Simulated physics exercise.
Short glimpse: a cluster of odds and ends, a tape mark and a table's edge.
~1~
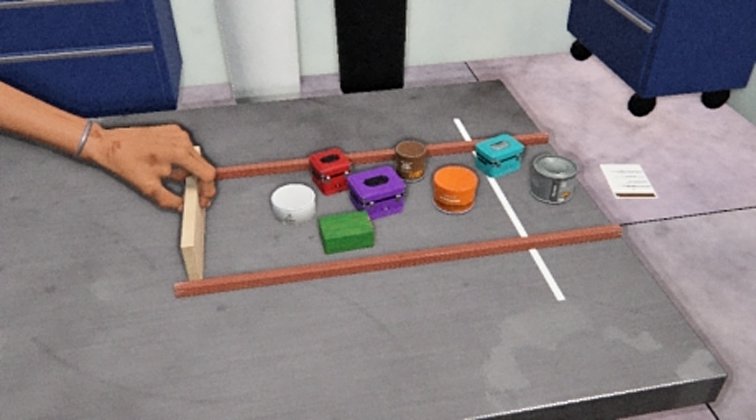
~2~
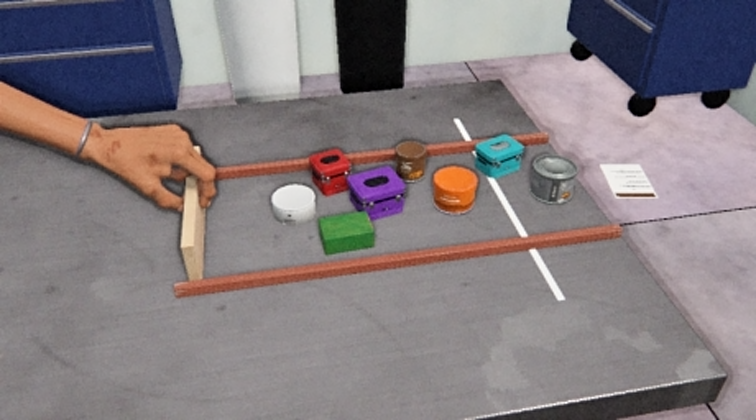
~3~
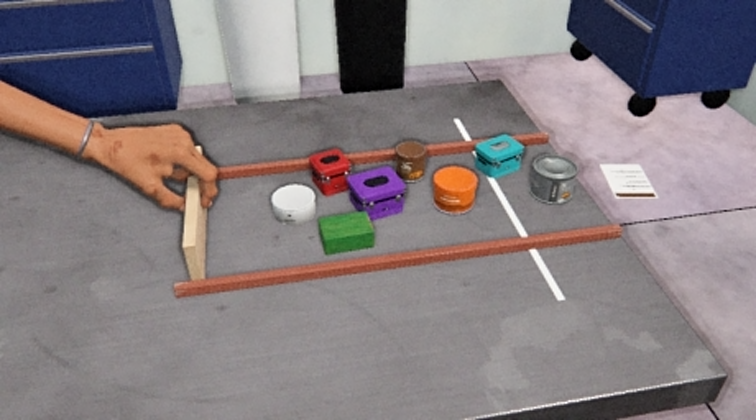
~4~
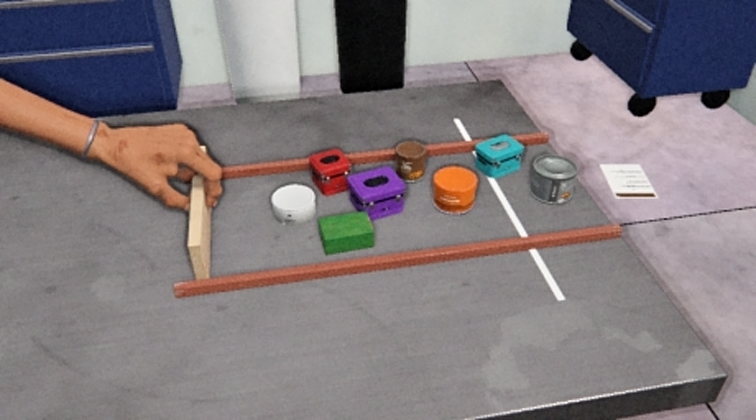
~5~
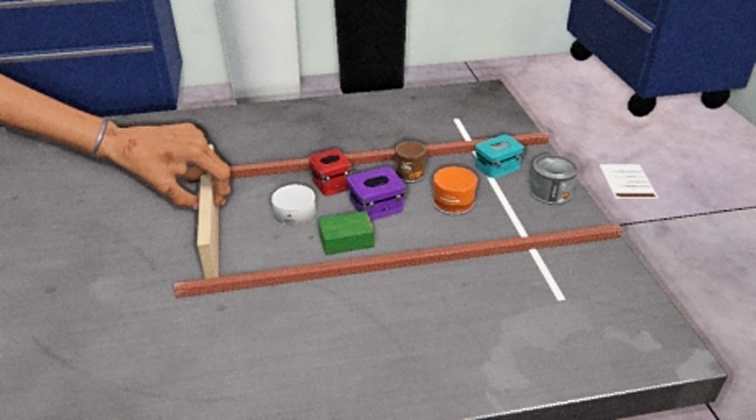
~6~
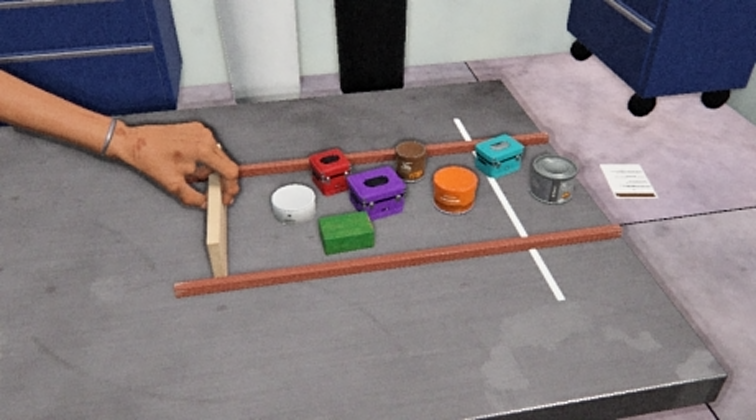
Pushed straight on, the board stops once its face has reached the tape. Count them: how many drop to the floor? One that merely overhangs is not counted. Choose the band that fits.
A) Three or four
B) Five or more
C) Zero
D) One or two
One or two.
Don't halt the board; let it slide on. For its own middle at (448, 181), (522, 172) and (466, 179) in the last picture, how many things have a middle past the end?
First 0, then 3, finally 0.
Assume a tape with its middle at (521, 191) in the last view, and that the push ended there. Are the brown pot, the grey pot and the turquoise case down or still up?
Note: Brown pot remains; grey pot drops down; turquoise case drops down.
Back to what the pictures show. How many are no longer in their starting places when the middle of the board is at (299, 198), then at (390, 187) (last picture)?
Answer - first 1, then 6.
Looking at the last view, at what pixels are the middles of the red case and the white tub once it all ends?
Close to (498, 152); the other close to (514, 176).
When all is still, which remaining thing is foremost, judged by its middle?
Foremost: The turquoise case.
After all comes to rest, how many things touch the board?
The count in contact is 3.
Soon after, none off yet; grey pot at rest near (553, 180); turquoise case at rest near (498, 157); orange pot at rest near (454, 191).
In the end, the number that fall off is one or two; gone, grey pot.
